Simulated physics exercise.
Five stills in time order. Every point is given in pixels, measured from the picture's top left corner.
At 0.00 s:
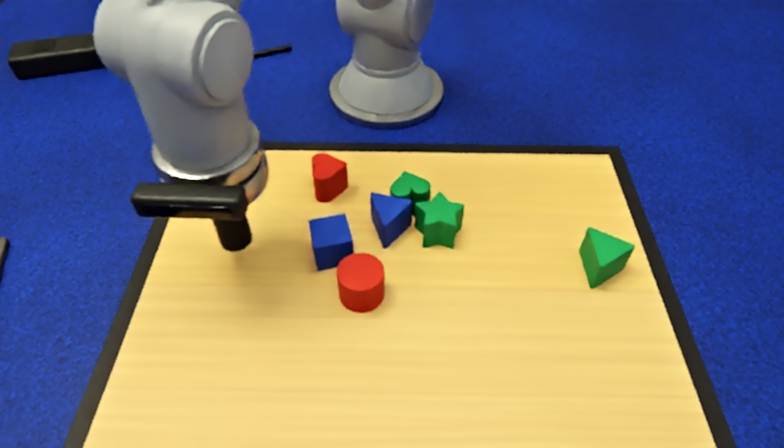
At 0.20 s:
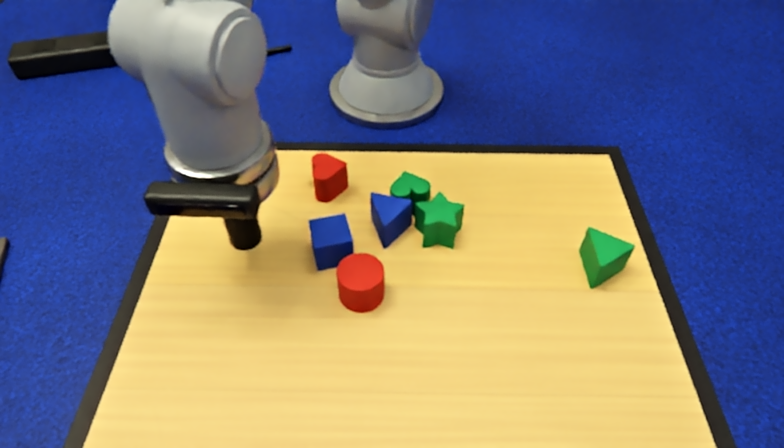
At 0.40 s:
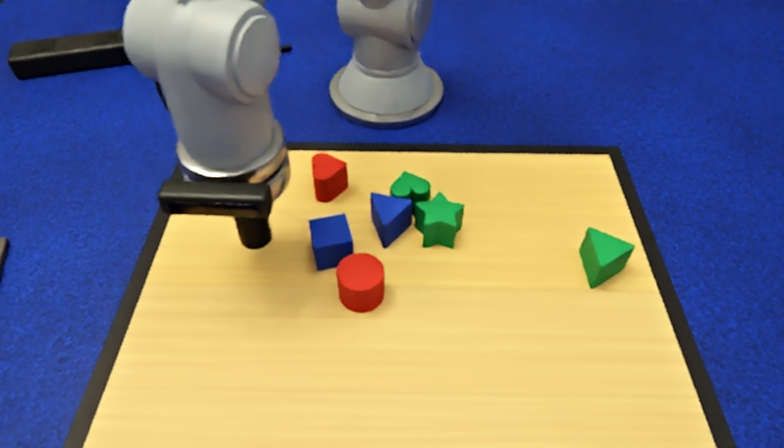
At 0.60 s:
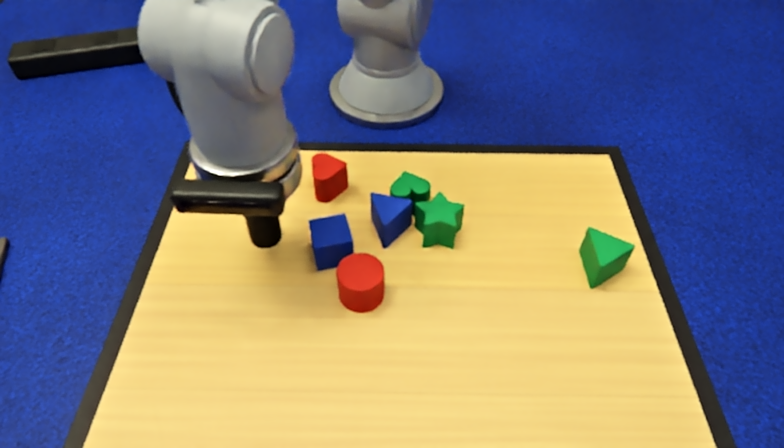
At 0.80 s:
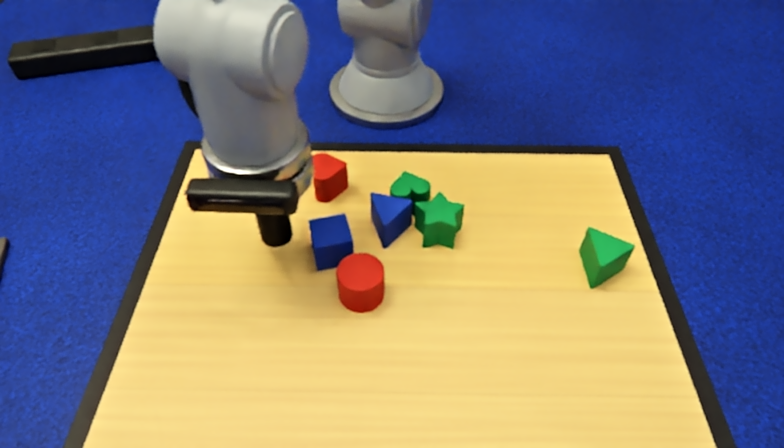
Robot arm with a black rod sliding slightly right across a wooden board, while the red, blue and green blocks stay still.
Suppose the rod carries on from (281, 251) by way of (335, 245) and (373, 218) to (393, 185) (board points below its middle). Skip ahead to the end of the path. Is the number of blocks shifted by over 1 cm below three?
No, that is not what happens.
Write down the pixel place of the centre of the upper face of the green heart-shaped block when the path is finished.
At (423, 174).
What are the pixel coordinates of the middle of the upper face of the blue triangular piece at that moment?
At pixel (403, 196).
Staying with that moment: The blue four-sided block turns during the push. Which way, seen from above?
The answer is clockwise.
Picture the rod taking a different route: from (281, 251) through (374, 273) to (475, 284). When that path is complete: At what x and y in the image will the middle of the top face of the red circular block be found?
I'd guess (383, 285).
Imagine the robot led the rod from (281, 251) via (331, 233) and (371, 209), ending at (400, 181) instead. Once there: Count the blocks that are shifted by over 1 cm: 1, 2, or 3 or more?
The number is one.
What follows on the original path. One third of the way, rod at (335, 229); blue four-sided block at (364, 234), turned 40° clockwise.
Two thirds of the way, rod at (372, 202); blue four-sided block at (376, 234), turned 60° clockwise; blue triangular piece at (400, 199), turned 25° clockwise; green heart-shaped block at (417, 177); green star block at (443, 210).
At the end, rod at (393, 170); blue four-sided block at (376, 234), turned 60° clockwise; blue triangular piece at (403, 196), turned 40° clockwise; green heart-shaped block at (423, 174); green star block at (443, 211).
